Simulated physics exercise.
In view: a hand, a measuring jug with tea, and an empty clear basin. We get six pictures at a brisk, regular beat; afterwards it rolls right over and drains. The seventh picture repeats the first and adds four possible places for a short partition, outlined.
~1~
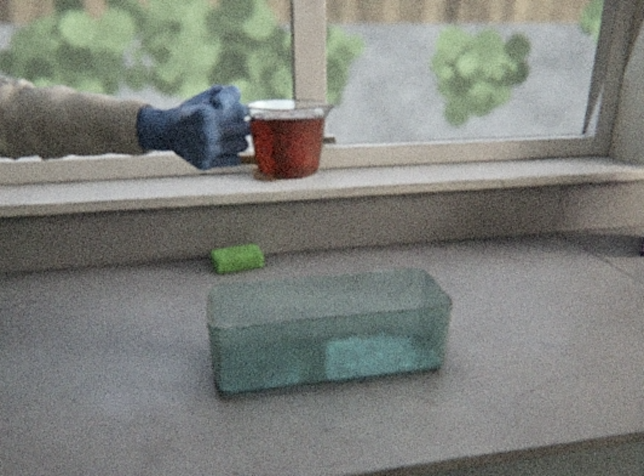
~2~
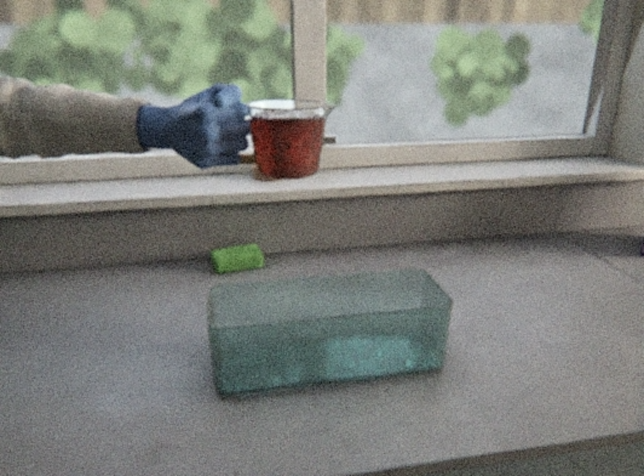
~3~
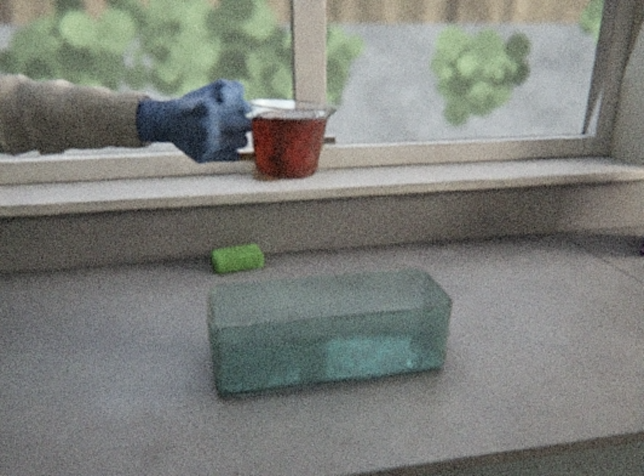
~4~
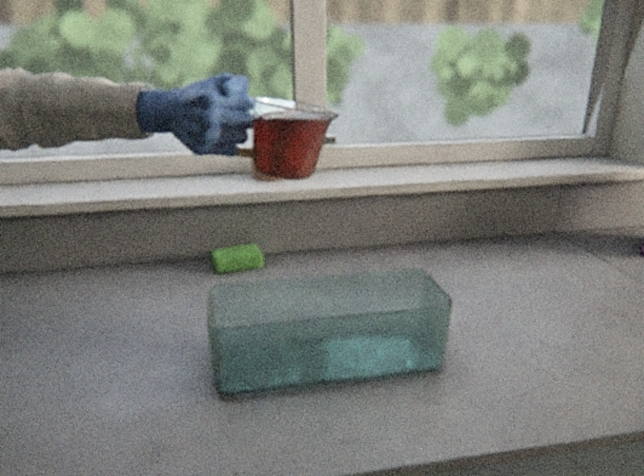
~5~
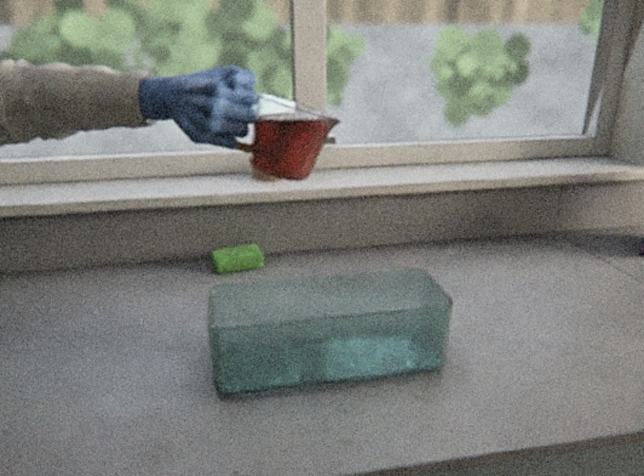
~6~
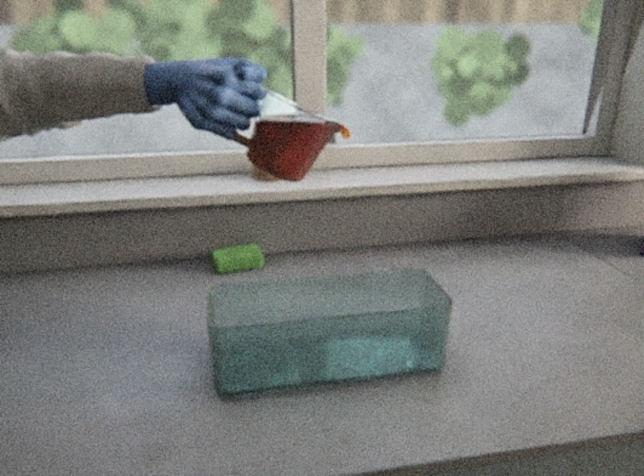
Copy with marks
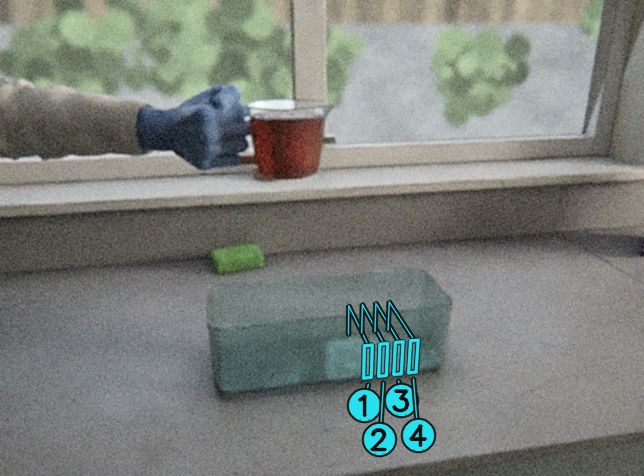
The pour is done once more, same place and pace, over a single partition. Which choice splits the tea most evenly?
3 is best.
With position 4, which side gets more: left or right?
The left one.
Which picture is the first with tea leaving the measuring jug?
Picture 6.
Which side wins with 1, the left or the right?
More ends on the right.
On the marked copy, 1 at (368, 383); 2 at (383, 382); 3 at (398, 380); 4 at (413, 378).
Choosing 1, about 6 % ends left of the wall and 92 % right of it.
Choosing 2, about 18 % ends left of the wall and 80 % right of it.
Choosing 3, about 46 % ends left of the wall and 51 % right of it; 3 % is lost outside.
Choosing 4, about 85 % ends left of the wall and 12 % right of it; 3 % is lost outside.
